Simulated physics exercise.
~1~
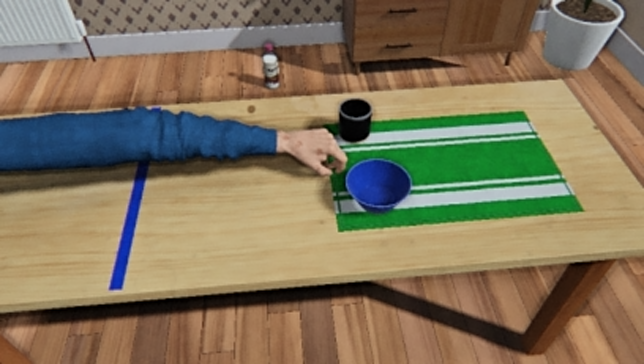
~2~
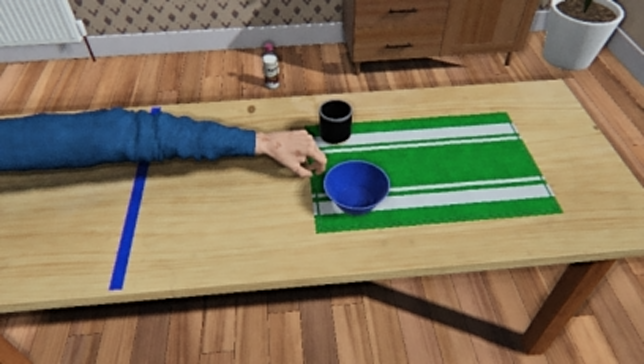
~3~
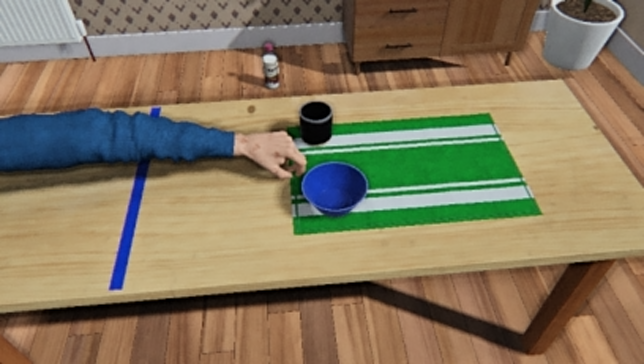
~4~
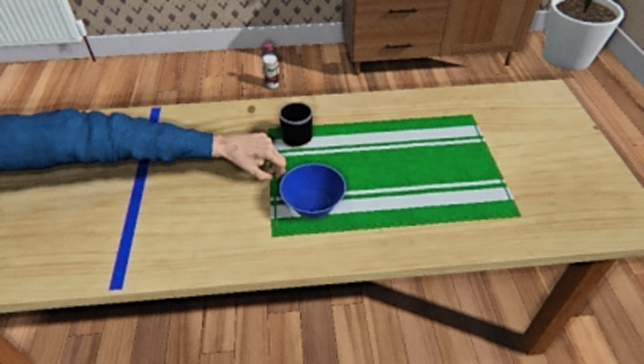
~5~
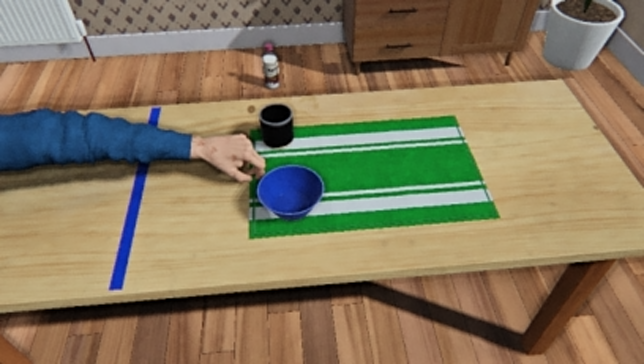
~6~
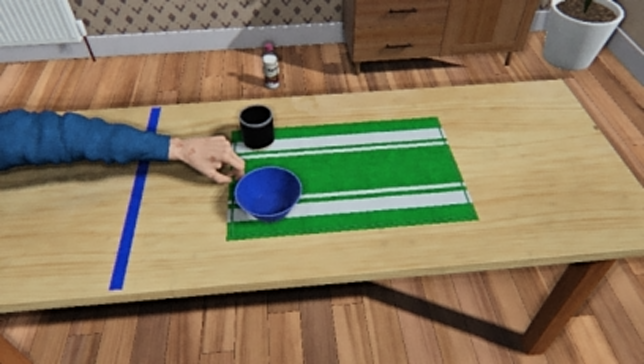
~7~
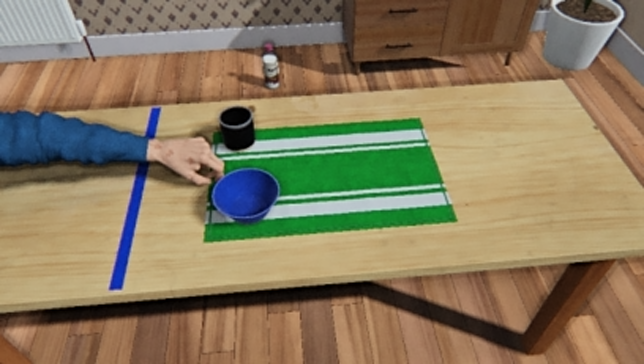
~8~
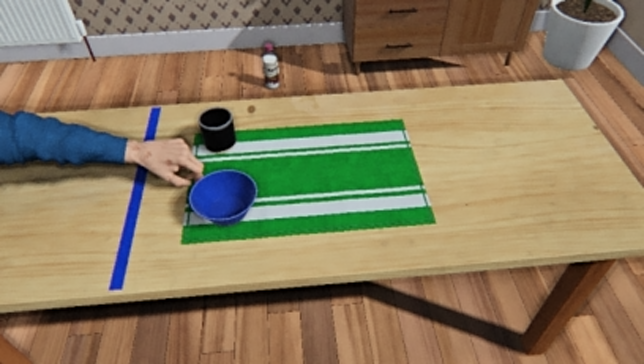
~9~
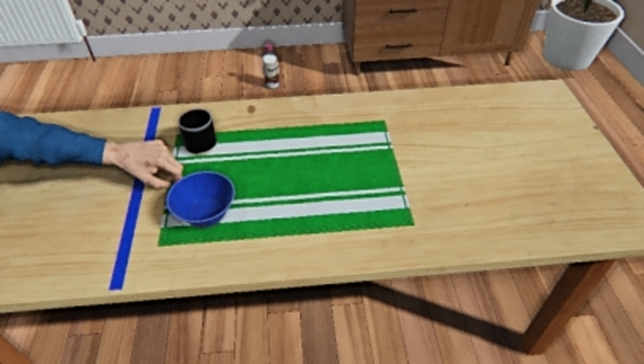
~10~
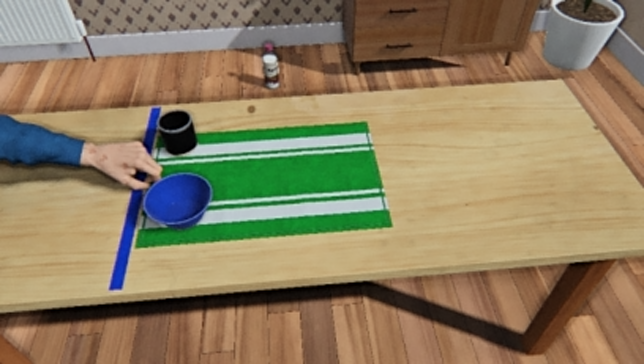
Green place mat carrying a black mug and blue bowl sliding left across a table beside a blue-sleeved hand, reaching blue tape.
